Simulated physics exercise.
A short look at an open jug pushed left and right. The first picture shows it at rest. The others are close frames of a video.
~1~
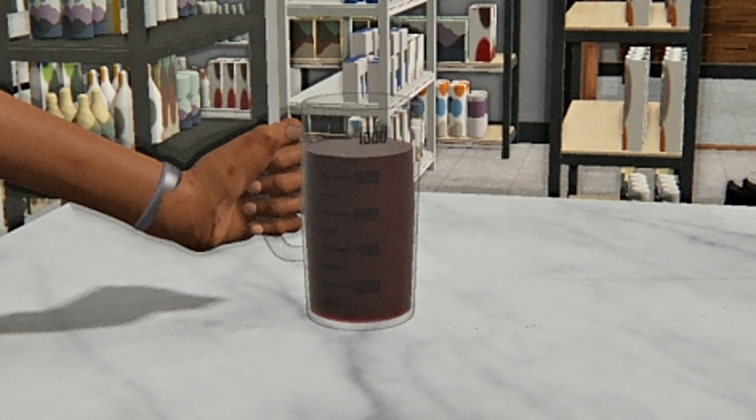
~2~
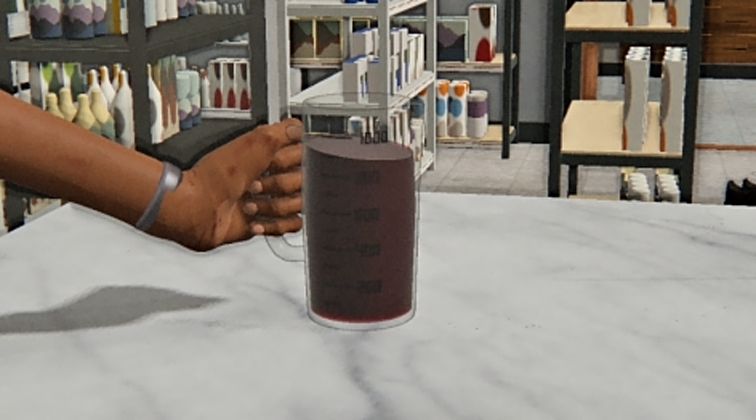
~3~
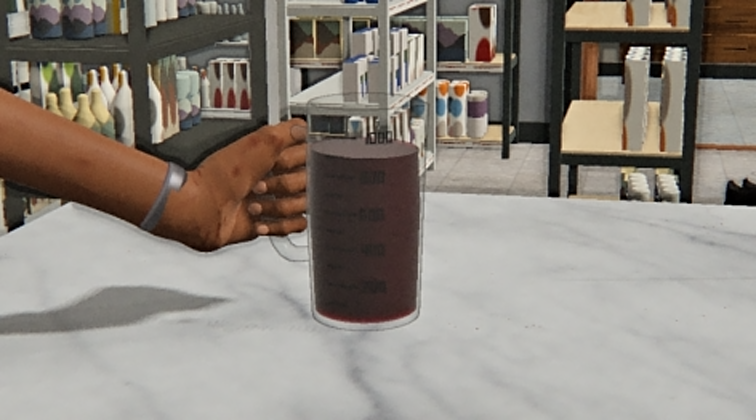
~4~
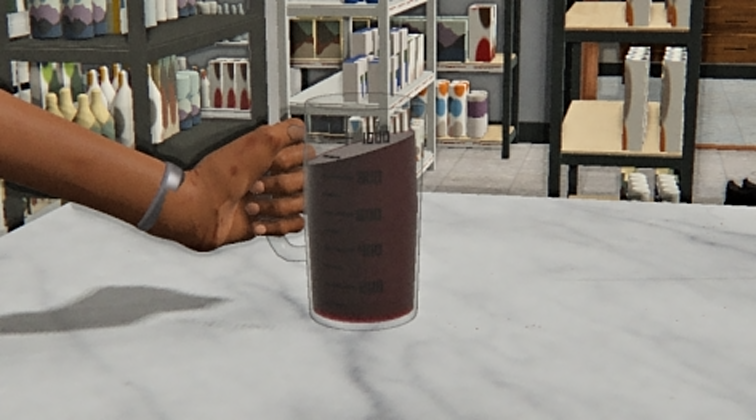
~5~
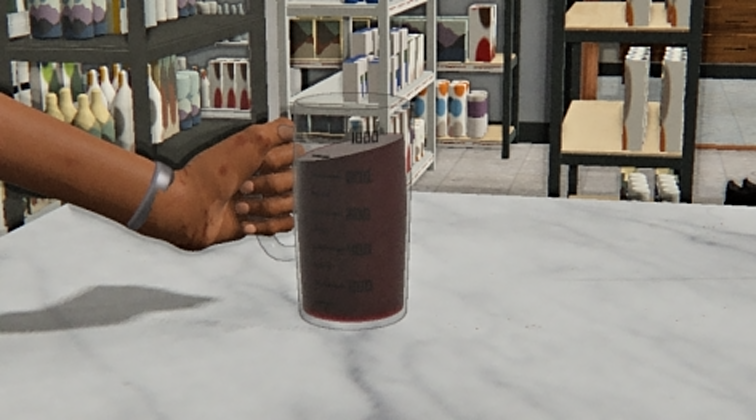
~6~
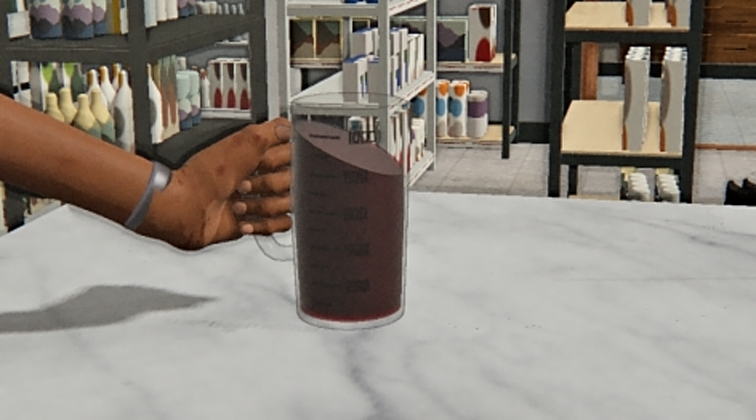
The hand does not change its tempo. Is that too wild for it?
As it turns out, it spills.
A moment on, the highest wave so far goes over the rim.
When it is over, the highest wave so far goes over the rim; some is on the top.
